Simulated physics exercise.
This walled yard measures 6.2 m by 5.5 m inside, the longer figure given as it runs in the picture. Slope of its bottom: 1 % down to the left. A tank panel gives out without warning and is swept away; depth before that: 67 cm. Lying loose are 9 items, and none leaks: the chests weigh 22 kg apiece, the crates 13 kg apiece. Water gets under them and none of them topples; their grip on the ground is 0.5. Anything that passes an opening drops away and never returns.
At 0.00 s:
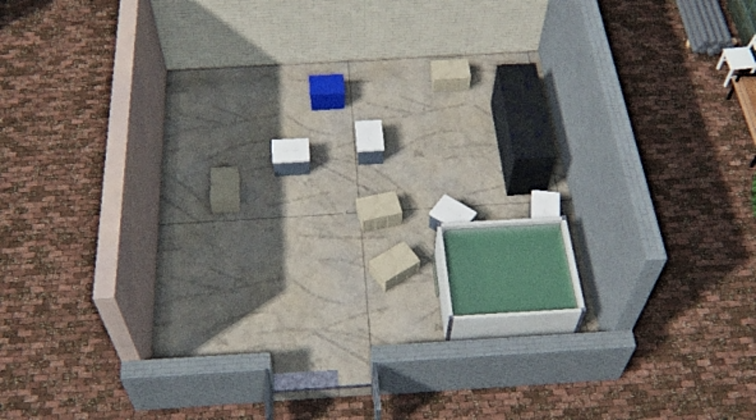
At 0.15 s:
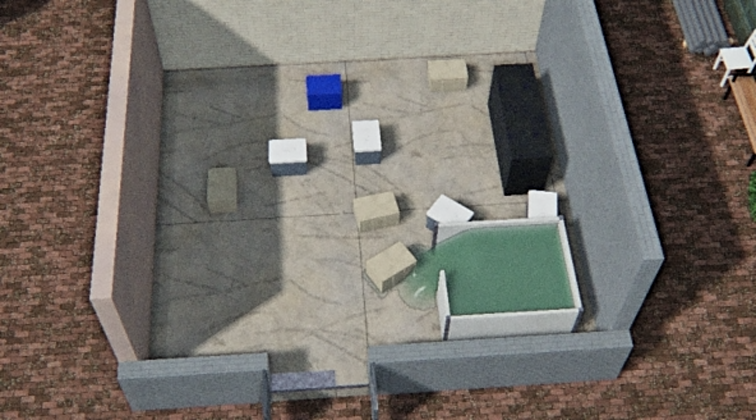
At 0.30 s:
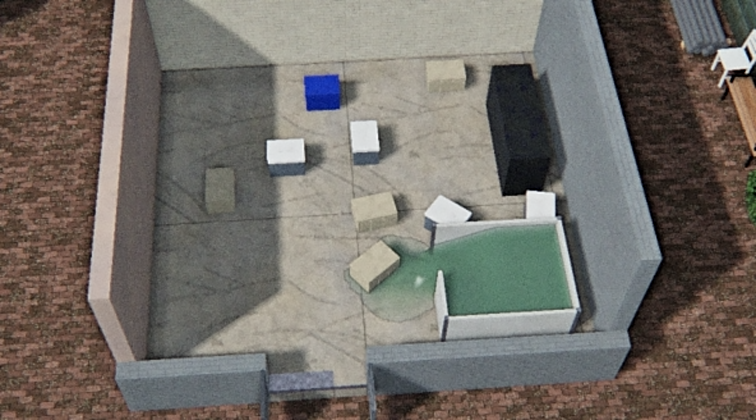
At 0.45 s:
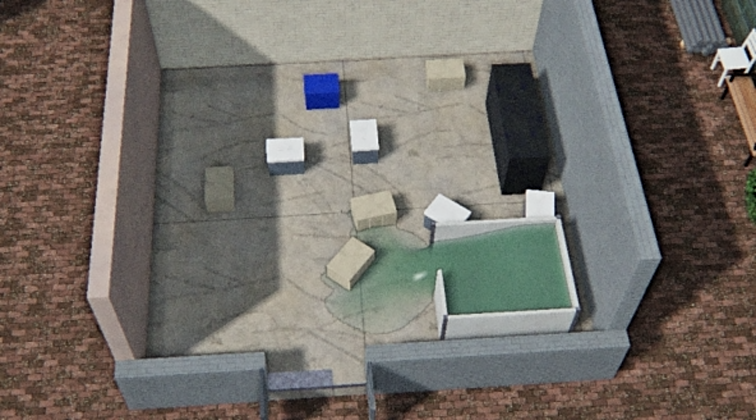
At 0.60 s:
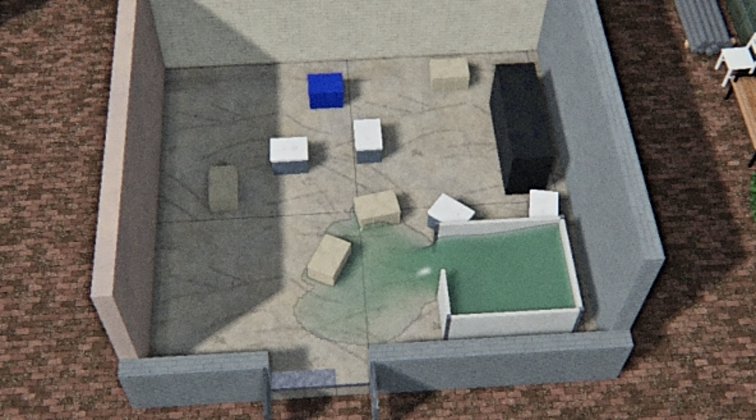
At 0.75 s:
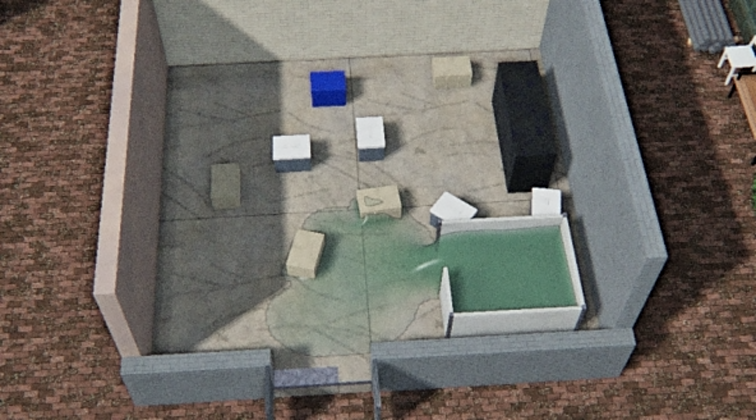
Green water burst out through the left side of a white-walled tank in a walled yard and spread across the floor, pushing a tan crate leftward while most of the other boxes stayed put.
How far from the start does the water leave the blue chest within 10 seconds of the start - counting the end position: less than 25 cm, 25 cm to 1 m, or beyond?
As for the blue chest, it stays about where it started.
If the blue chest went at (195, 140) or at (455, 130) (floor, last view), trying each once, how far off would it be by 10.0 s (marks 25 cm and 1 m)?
One try each gives this: It wanders off a long way, then it remains roughly in place.
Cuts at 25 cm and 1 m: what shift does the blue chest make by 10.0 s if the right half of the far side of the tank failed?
Outcome for the blue chest: Long-distance displacement.
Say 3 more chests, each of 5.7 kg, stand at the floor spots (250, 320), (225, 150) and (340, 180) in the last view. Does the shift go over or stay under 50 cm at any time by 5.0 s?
From first to last: Surpasses it, surpasses it, surpasses it.
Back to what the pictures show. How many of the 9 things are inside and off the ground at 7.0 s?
It comes to 1.
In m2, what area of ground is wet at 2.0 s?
Wet: Near 17 m2.
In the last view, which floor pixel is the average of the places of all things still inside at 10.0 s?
Around (381, 137).
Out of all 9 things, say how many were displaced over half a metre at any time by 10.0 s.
The number is 3.
After 2.0 s the blue chest is near (328, 81), 0.0 m from its start, aground; 0 of 9 are out; 1 afloat.
After 4.5 s the blue chest is near (328, 81), 0.0 m from its start, aground; 0 of 9 are out; 2 afloat.
After 7.0 s the blue chest is near (330, 82), 0.0 m from its start, aground; 0 of 9 are out; 1 afloat.
After 10.0 s the blue chest is near (330, 82), 0.0 m from its start, aground; 0 of 9 are out; 1 afloat.
